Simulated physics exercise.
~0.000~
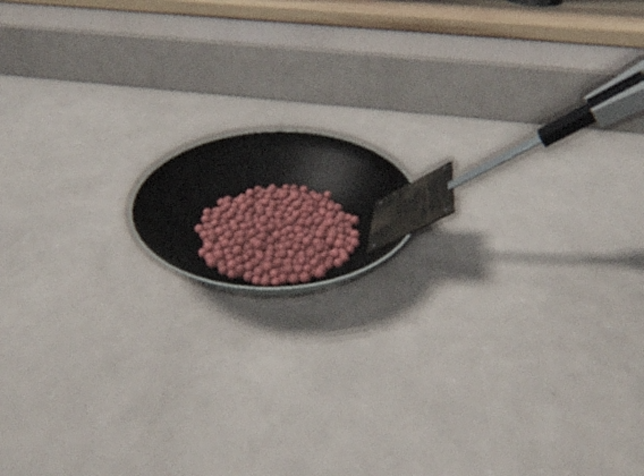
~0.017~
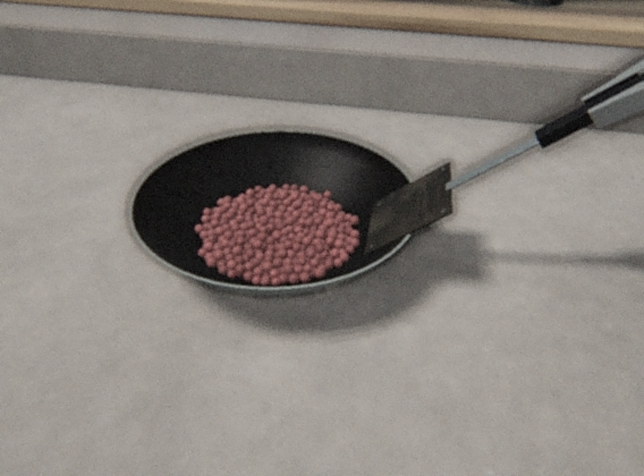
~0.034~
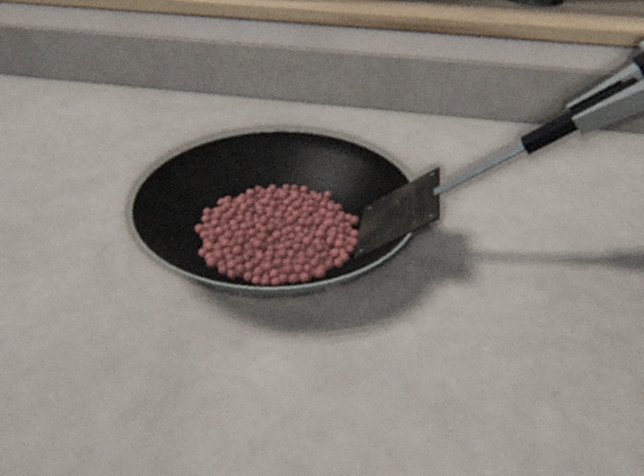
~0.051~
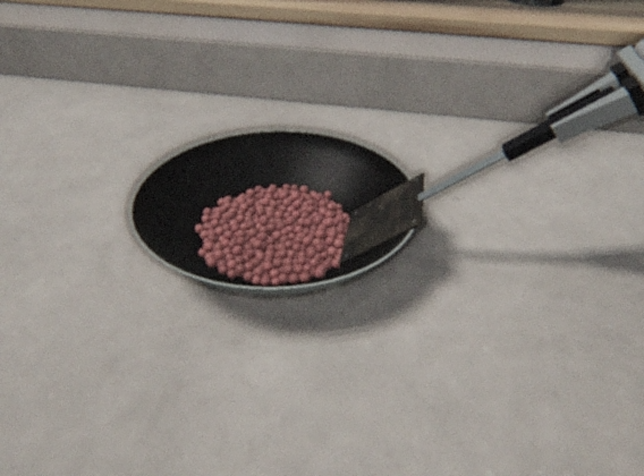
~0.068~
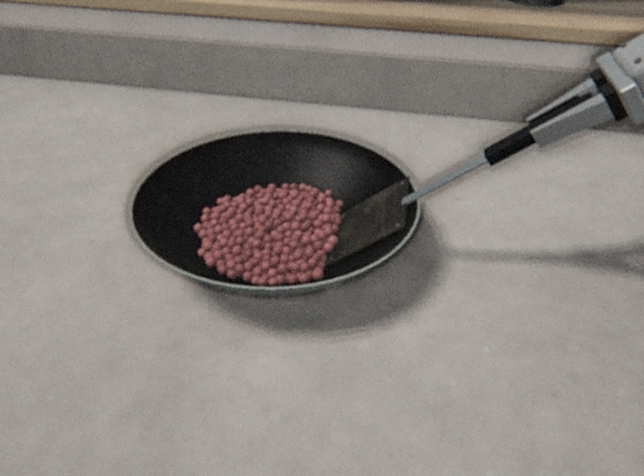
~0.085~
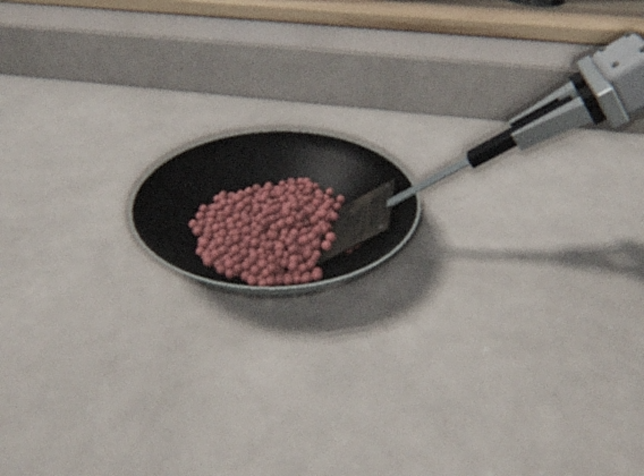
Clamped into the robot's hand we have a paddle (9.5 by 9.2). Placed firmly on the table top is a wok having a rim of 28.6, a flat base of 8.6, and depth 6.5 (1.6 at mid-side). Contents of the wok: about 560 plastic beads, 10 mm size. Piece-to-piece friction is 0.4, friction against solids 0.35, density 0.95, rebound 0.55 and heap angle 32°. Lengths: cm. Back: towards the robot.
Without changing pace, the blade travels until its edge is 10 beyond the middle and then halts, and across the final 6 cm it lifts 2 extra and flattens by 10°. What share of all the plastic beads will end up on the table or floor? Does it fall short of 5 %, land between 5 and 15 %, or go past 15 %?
It goes past 15 %.
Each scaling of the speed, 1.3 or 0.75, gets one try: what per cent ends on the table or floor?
I'd expect close to 45 and then close to 25 percent.
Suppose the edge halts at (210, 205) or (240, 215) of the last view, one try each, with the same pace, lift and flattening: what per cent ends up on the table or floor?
First try roughly 10 percent, second roughly 0 percent.
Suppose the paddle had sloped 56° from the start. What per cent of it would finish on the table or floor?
Then roughly 35 percent.
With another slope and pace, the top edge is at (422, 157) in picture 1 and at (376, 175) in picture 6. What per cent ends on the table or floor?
Near 25 in a hundred.
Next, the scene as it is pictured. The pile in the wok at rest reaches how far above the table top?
Roughly 5.0 centimetres.
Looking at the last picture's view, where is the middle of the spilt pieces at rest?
(64, 204).
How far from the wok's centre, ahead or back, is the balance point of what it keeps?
I'd say close to 3.5 cm toward the front.
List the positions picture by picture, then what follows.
The first picture shows paddle top edge at (453, 184), sloping 40°; upper third of the load around (277, 224), from x 200 to 355, top at y 190; 563 in the wok.
The second picture shows paddle top edge at (451, 186), sloping 40°; upper third of the load around (277, 224), from x 200 to 355, top at y 190.
The third picture shows paddle top edge at (439, 191), sloping 40°; upper third of the load around (277, 224), from x 200 to 355, top at y 190.
The fourth picture shows paddle top edge at (423, 196), sloping 40°; upper third of the load around (278, 224), from x 200 to 355, top at y 190.
The fifth picture shows paddle top edge at (407, 200), sloping 40°; upper third of the load around (278, 226), from x 200 to 355, top at y 185.
The sixth picture shows paddle top edge at (392, 202), sloping 40°; upper third of the load around (275, 221), from x 195 to 355, top at y 180; 563 in the wok.
After 0.14 s, sloping 40°, highest piece 6 above the table; 563 in the wok.
After 0.20 s, sloping 37°, highest piece 7 above the table; 563 in the wok.
After 0.43 s, sloping 30°, highest piece 8 above the table; 368 in the wok, 114 on the table or floor, 81 on the blade or in flight.
After 1.48 s, sloping 30°, highest piece 5 above the table; 368 in the wok, 195 on the table or floor.
At rest, 368 in the wok, 195 on the table or floor. That is 35 % on the table or floor.
